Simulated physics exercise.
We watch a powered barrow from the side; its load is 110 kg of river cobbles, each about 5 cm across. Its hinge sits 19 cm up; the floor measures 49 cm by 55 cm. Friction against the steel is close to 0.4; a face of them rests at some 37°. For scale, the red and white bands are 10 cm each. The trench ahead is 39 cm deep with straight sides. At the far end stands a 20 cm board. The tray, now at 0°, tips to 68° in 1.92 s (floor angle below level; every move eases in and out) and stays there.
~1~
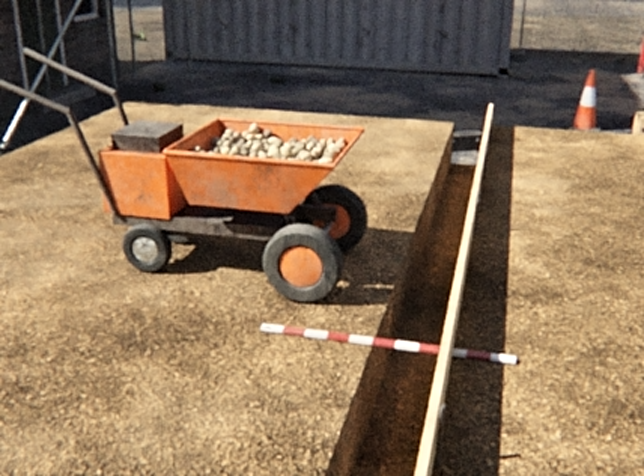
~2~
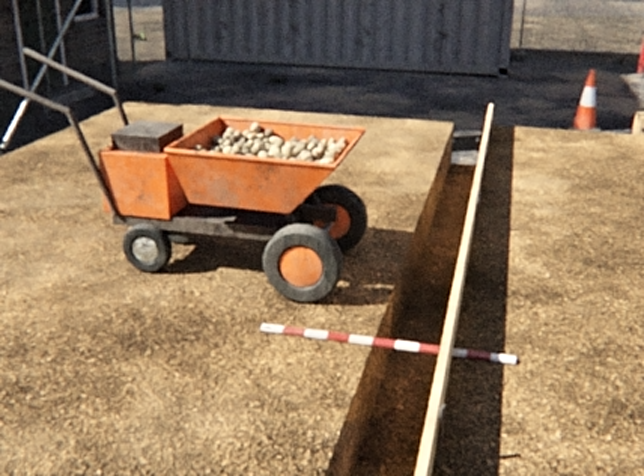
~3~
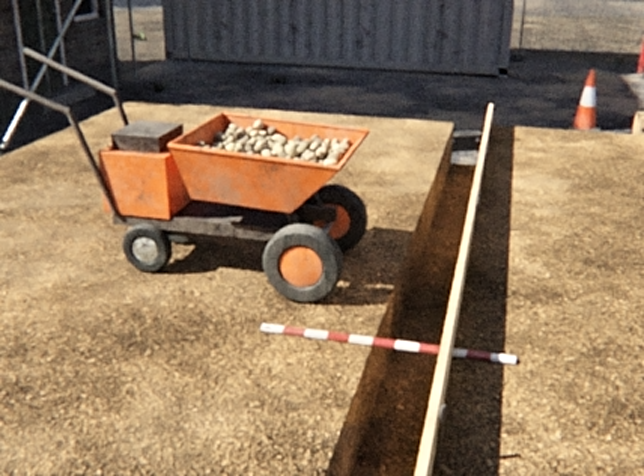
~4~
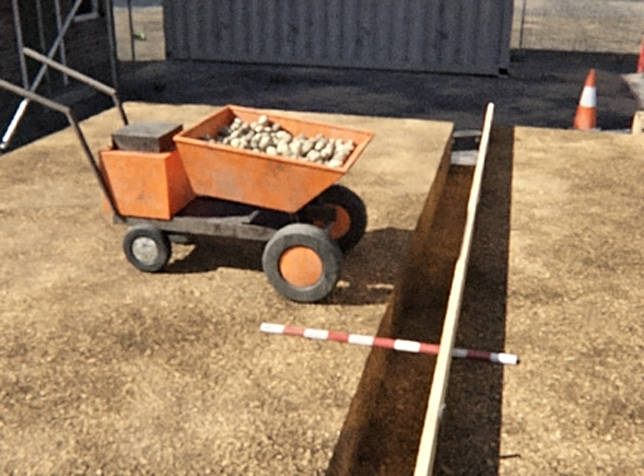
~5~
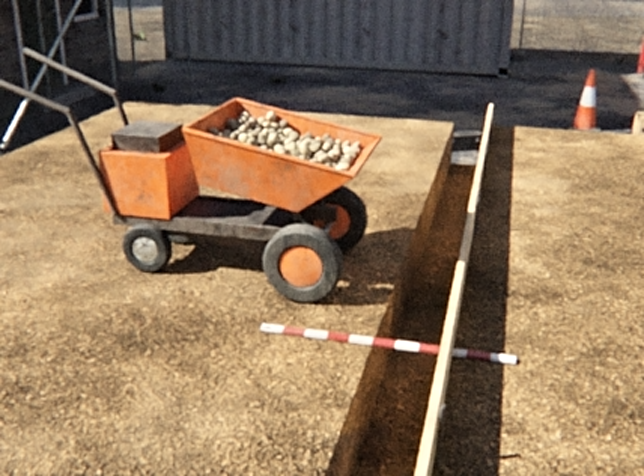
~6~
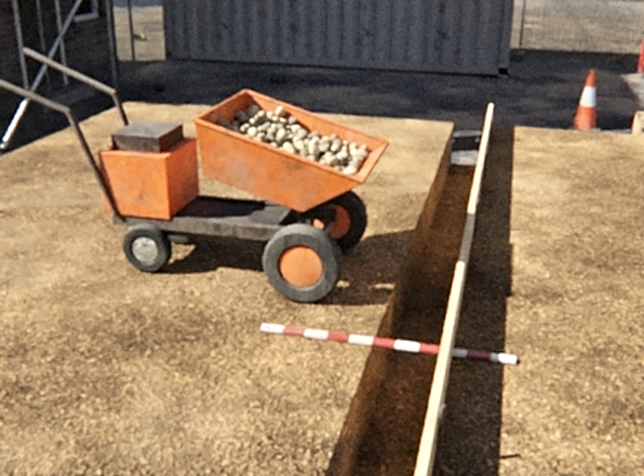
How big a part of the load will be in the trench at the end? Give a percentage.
Roughly 87 per cent ends in the trench.
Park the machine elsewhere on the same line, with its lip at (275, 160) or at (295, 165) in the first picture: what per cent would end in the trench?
First some 95, then 100 per cent.
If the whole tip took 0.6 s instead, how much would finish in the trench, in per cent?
In that case some 60 per cent.
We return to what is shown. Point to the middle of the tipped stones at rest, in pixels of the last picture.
Their middle is at about (430, 338).
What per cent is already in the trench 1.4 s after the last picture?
About 45 per cent by then.
Then, 0.8 s after the last picture the floor is at 57°, 100 % in the tray; the foremost stones are at (418, 227).
Then, 1.4 s after the last picture the floor is at 68°, 46 % in the tray, 46 % in the trench, 8 % past the trench; the foremost stones are at (507, 283).
Then, 1.8 s after the last picture the floor is at 68°, 17 % in the tray, 69 % in the trench, 13 % past the trench; the foremost stones are at (543, 291).
Then, 3.7 s after the last picture the floor is at 68°, 0 % in the tray, 87 % in the trench, 13 % past the trench; the foremost stones are at (555, 291).
